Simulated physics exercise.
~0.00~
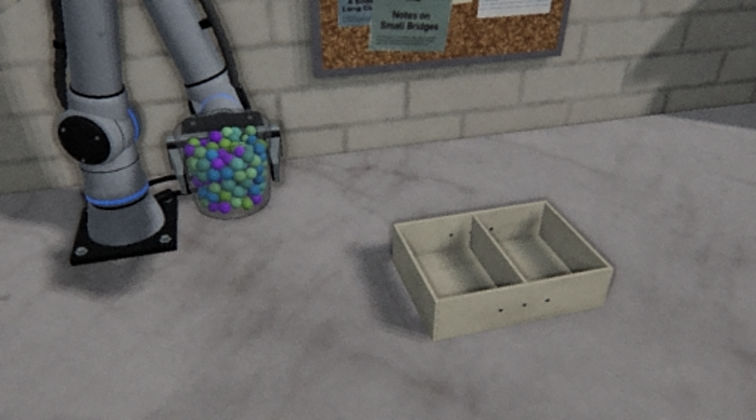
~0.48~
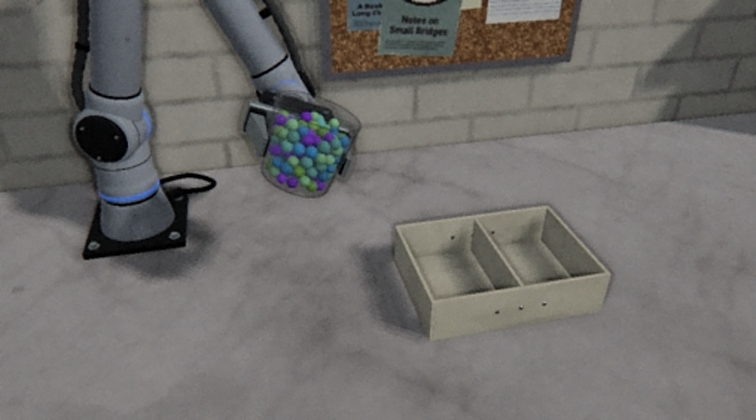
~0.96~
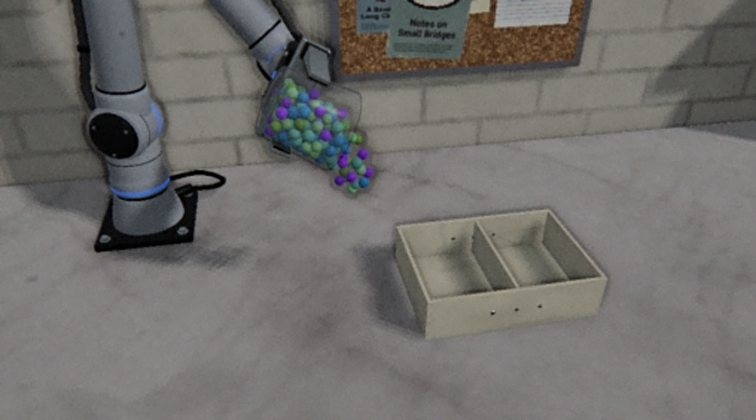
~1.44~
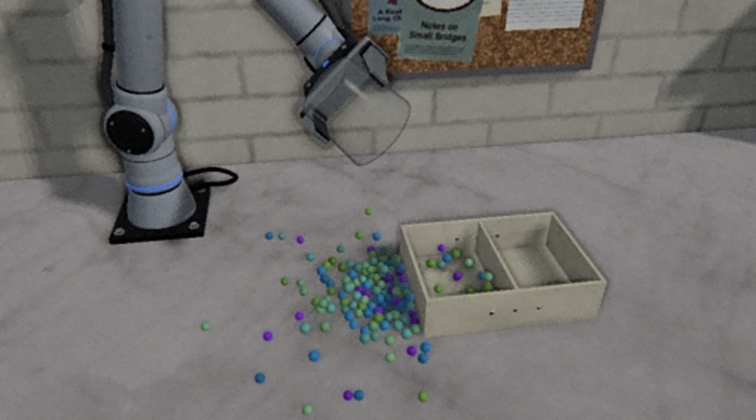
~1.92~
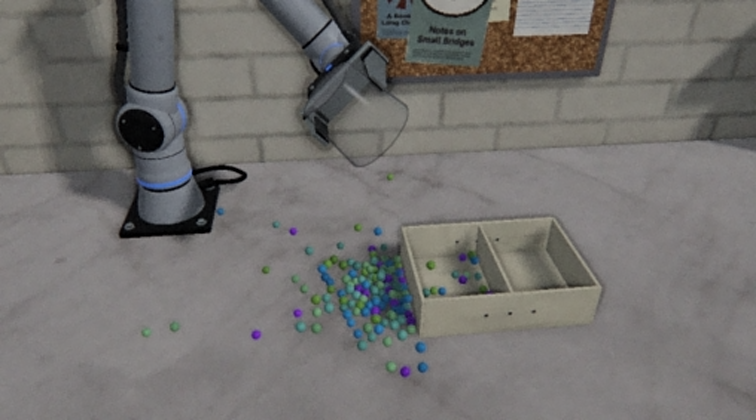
Robot arm tipping a clear beaker of colourful balls, spilling most onto the table beside a divided box, few landing inside.
